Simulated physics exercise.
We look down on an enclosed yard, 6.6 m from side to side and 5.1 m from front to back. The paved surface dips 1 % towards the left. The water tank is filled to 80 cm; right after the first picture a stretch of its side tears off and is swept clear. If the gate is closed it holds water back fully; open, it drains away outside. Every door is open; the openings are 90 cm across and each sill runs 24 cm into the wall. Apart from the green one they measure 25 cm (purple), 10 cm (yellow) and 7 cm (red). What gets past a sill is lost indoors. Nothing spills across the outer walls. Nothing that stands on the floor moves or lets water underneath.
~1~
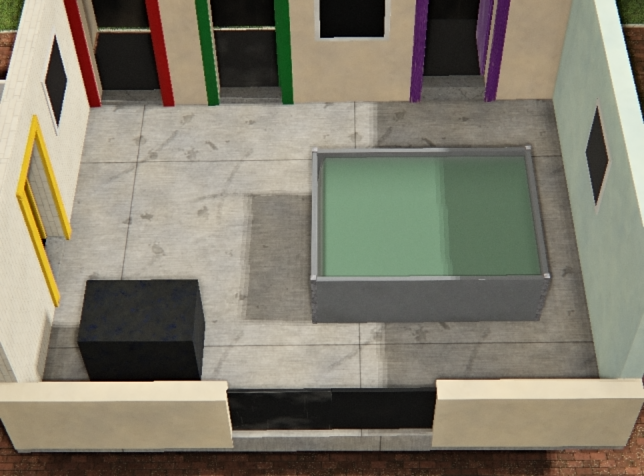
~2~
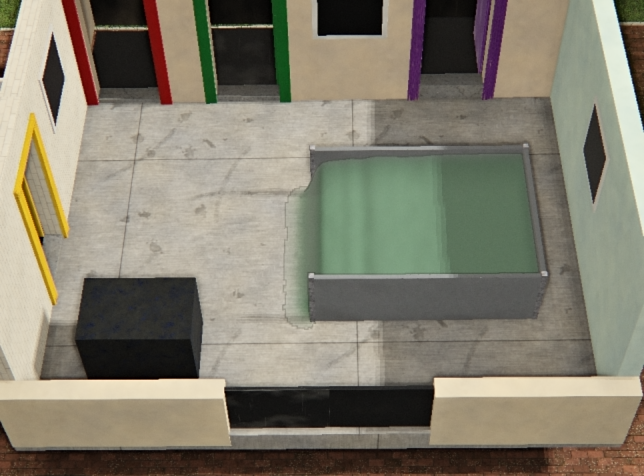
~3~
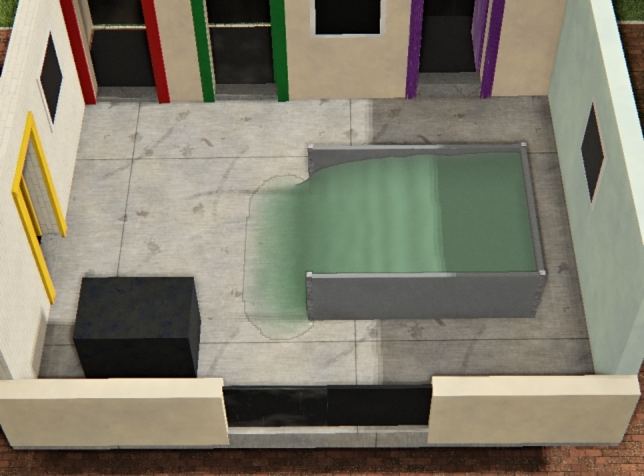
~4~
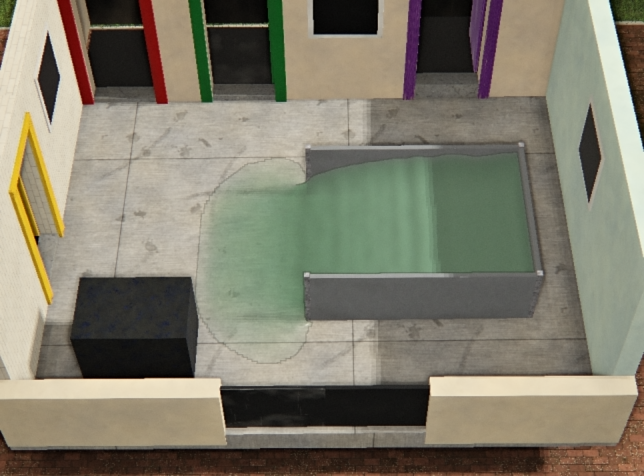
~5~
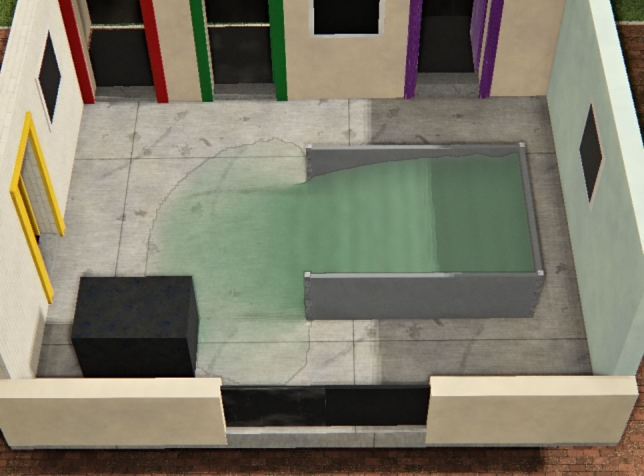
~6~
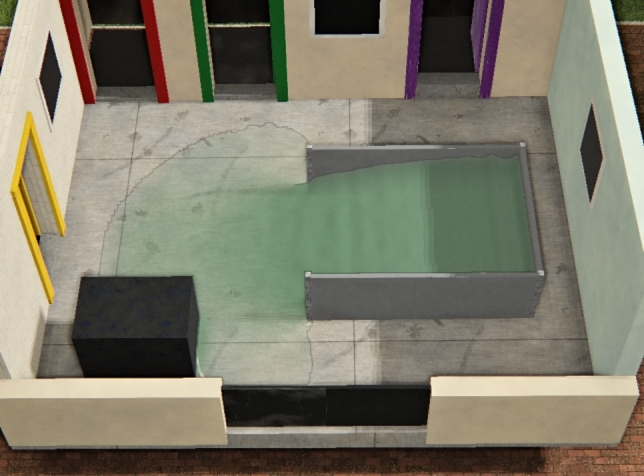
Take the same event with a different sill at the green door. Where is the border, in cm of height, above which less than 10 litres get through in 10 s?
At least 9.5 cm or so.
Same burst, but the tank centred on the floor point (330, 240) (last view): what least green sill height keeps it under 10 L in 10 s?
About 7.5 cm.
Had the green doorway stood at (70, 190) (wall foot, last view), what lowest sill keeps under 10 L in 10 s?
Roughly 34 cm.
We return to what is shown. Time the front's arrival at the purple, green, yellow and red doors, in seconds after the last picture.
Purple 4.0 s, green 0.4 s, yellow 0.1 s, red 0.6 s.
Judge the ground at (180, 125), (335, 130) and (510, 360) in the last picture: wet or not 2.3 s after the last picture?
In turn: Under water, not reached, still dry.
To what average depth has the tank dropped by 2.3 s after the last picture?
Some 20 cm.
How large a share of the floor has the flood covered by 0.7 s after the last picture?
Near 50 per cent is wet.
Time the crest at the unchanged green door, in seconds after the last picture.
At about 7.5 s.
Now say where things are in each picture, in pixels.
Still water, 80 cm deep, in the water tank at (425, 215); the green door at (246, 51) is dry, in the first picture.
Water pours out at (315, 241) and has run 0.3 m, to (294, 316); about 10 cm deep outside, 80 cm at the back, in the second picture.
Water pours out at (313, 241) and has run 0.7 m, to (253, 312); about 13 cm deep outside, 80 cm at the back, in the third picture.
Water pours out at (311, 243) and has run 1.3 m, to (203, 305); about 11 cm deep outside, 80 cm at the back, in the fourth picture.
The gap is at (312, 243), the front 2.0 m out at a hidden place; the back of the water tank holds 75 cm, in the fifth picture.
The front is at a hidden place, 2.6 m from the gap at (312, 243); 7.6 m2 of floor is wet, 68 cm left at the back; 0.7 m in a straight line remain to the green door at (241, 48), in the sixth picture.
Then, 0.7 s after the last picture water covers 50 % of the floor, deepest (47 cm) near (51, 302); 4 cm at the green door, 0 litres in over its 9 cm sill.
Then, 2.3 s after the last picture water covers 65 % of the floor, deepest (40 cm) near (51, 302); 4 cm at the green door, 0 litres in over its 9 cm sill.
Then, 9.3 s after the last picture water covers 100 % of the floor, deepest (16 cm) near (388, 109); 10 cm at the green door, 12 litres in over its 9 cm sill.
At the green door as built, the water peaked near 12 cm, 7.5 s after the last picture.
With a sill of 8 cm, 23 litres would have come in within the 10 s; with 10.5 cm, 2 litres. So under 10 litres takes about 9.5 cm.
